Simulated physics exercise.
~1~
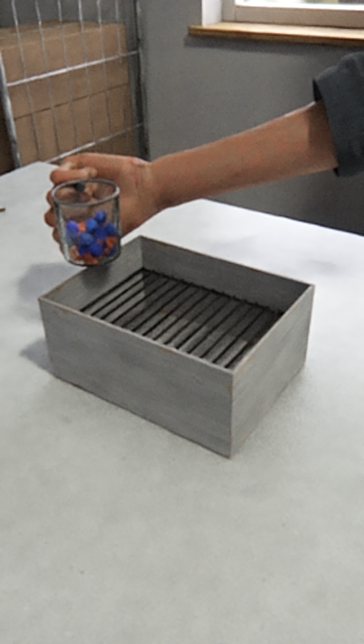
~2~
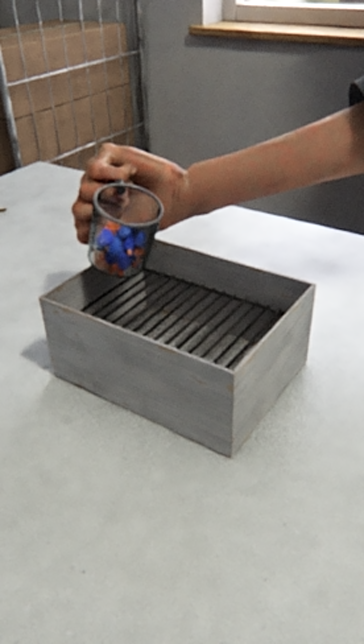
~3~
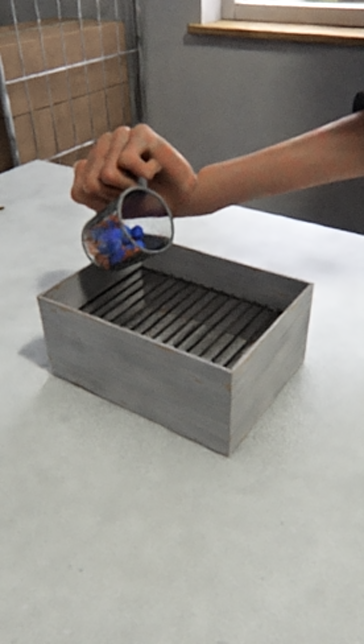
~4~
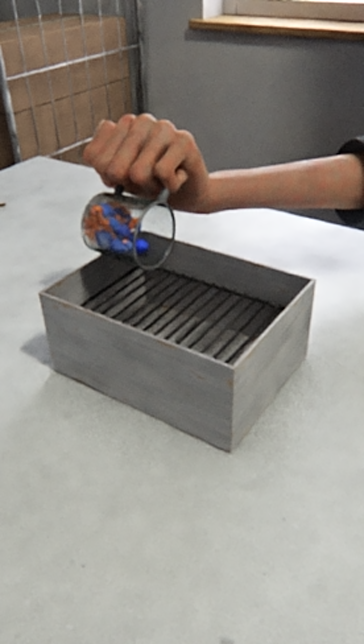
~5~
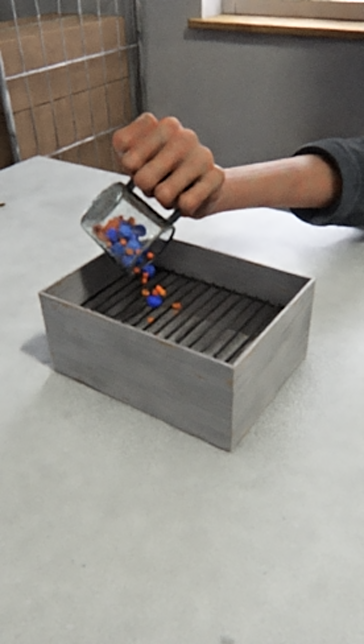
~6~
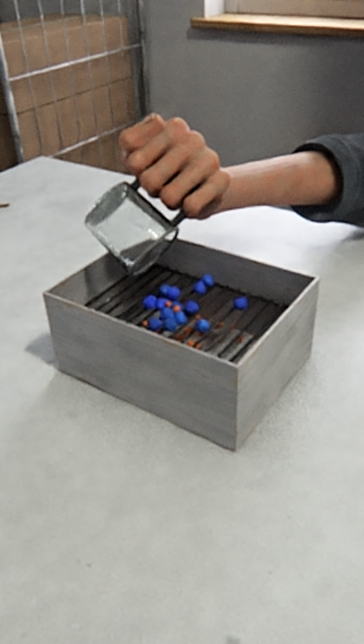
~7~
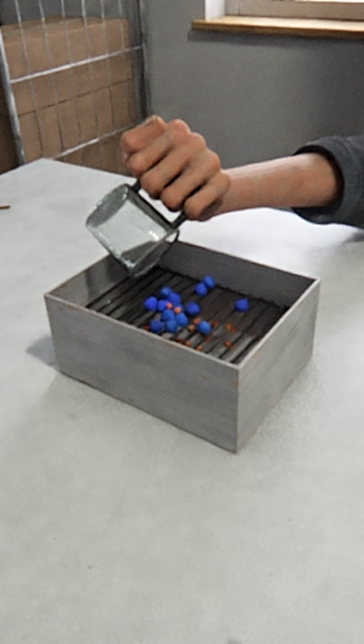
On a pale tabletop, a hand tips a clear cup over a slatted box, orange bits mostly dropping through, blue ones staying on top.
